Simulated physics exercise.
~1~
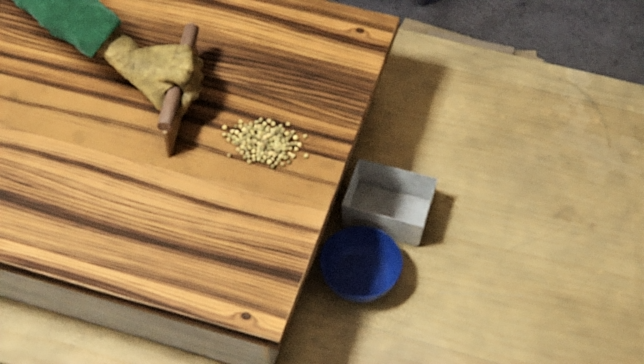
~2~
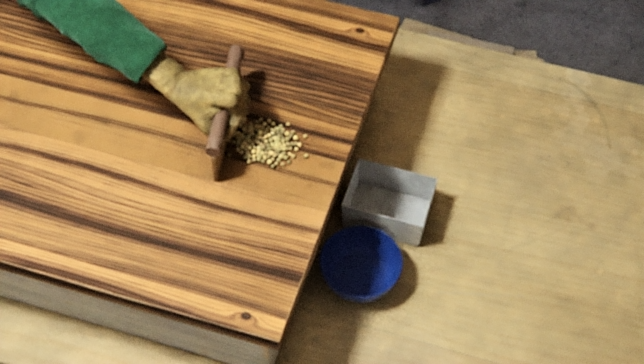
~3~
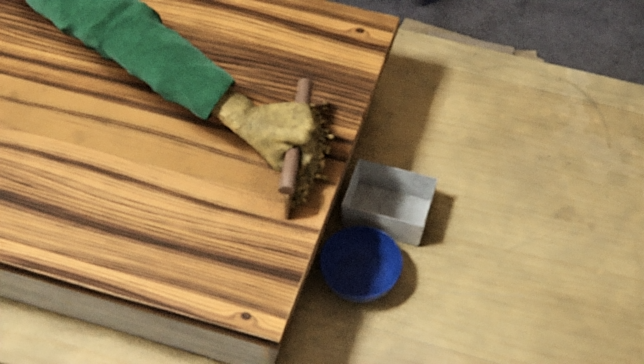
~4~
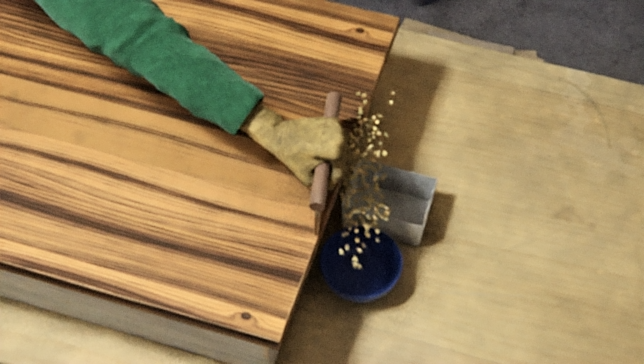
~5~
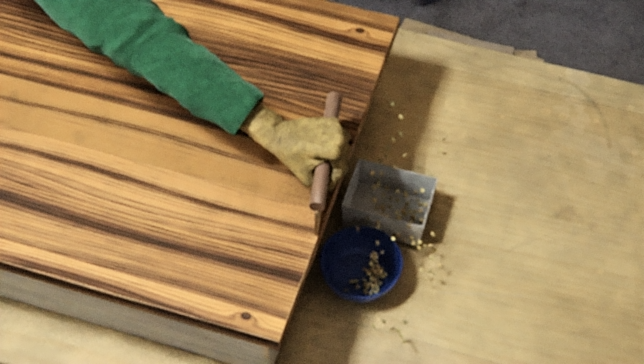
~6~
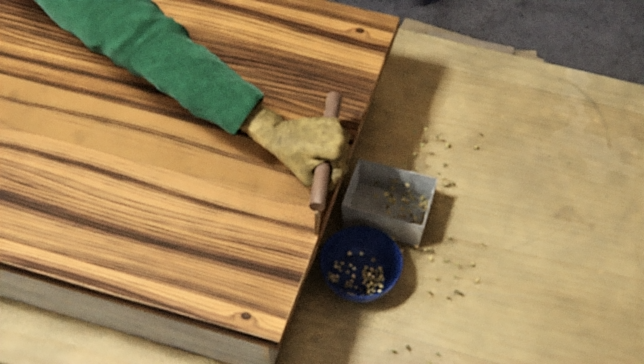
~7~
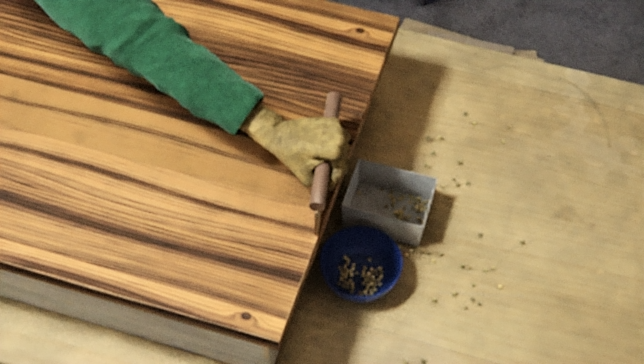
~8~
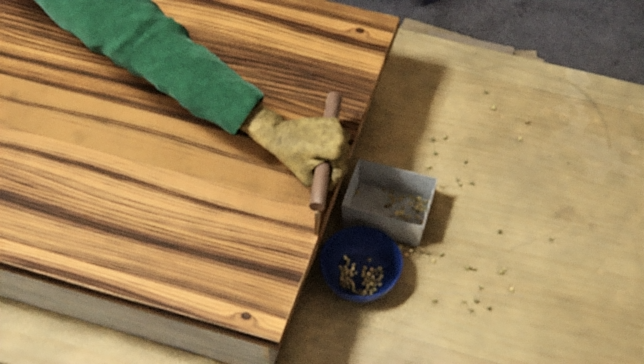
The clip shows a gloved hand in a green sleeve using a brown bar to push a pile of small beans rightward across a striped wooden tabletop and over its edge, where they spill into a blue bowl and a pale metal tin, with others scattered on the surface below.
